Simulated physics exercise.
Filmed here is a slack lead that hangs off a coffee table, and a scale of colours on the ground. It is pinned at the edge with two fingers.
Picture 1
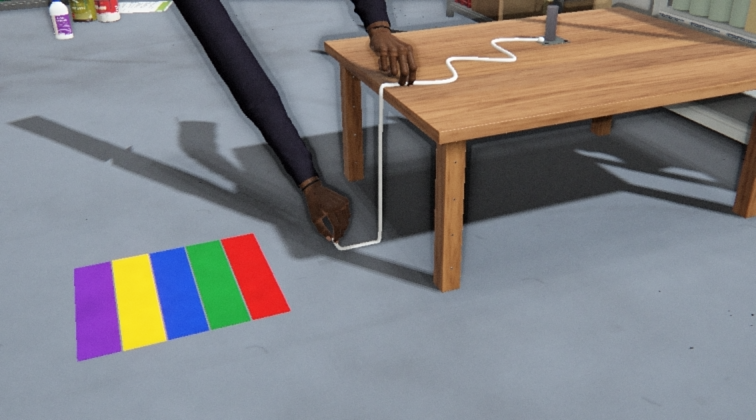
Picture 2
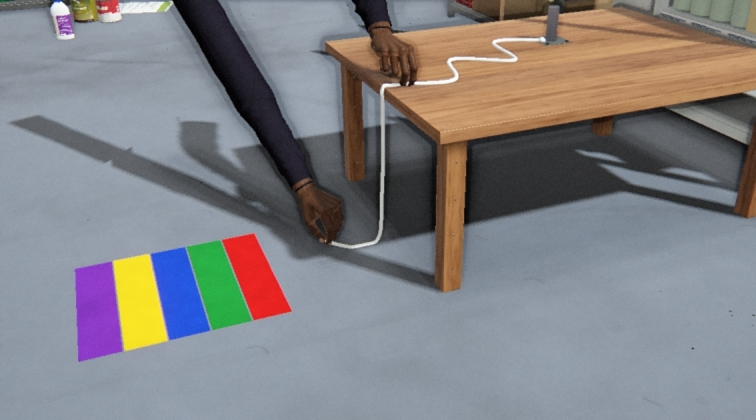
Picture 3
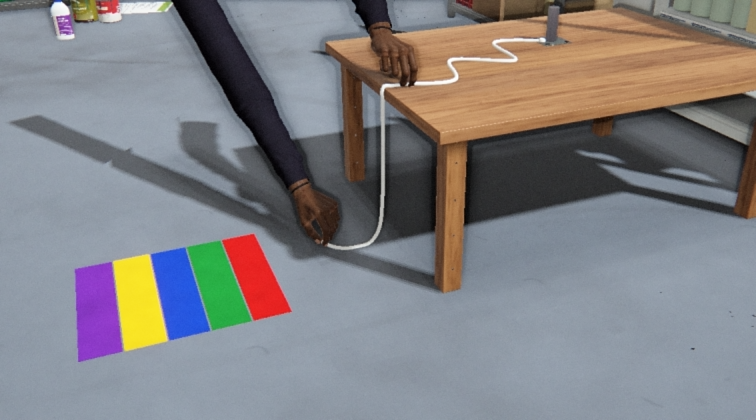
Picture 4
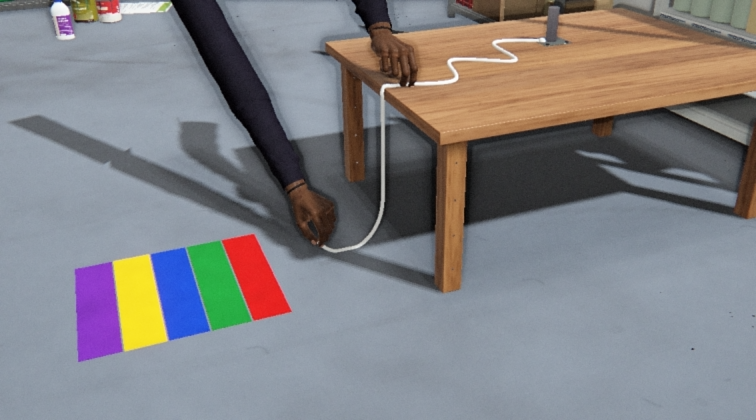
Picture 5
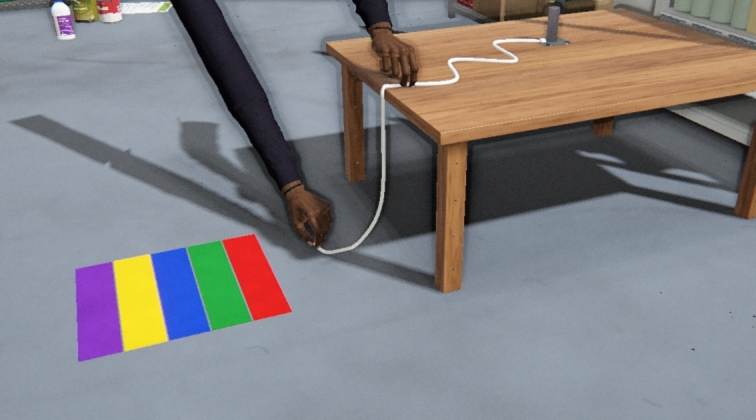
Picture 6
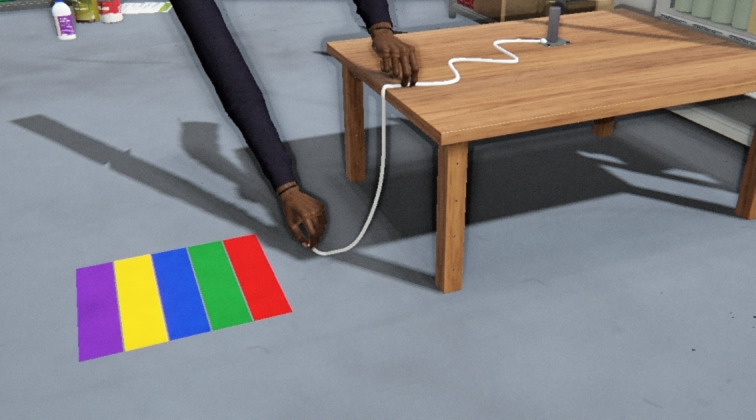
Two dark-sleeved arms reach in from the top over a wooden coffee table on a grey floor, seen from above at an angle. One hand presses a white lead at the table's left edge, the lead winding back to a small grey post, while the other holds its end above the floor, right of purple, yellow, blue, green and red stripes. The lower hand shifts slightly left, drawing the hanging lead into a smoother curve, as the camera stays still.
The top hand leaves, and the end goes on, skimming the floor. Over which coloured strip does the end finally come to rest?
Over the purple strip.
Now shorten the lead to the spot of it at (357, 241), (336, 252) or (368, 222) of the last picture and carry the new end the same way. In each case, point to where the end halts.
Approximate pixels, cut by cut: (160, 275); (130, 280); (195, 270).
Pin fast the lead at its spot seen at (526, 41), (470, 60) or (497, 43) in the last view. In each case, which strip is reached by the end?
Colours in order: Purple / blue / purple.
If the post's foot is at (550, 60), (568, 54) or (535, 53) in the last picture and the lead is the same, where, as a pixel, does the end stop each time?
Places per try: (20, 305); (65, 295); (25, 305).
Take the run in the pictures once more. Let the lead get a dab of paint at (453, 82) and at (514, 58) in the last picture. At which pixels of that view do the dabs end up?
Around (338, 104); the other one around (462, 60).
A little later, end near (151, 277); over yellow.
Next, end near (110, 286); over purple.
When it is tight, end near (85, 291); over purple. The end stops over the purple strip.
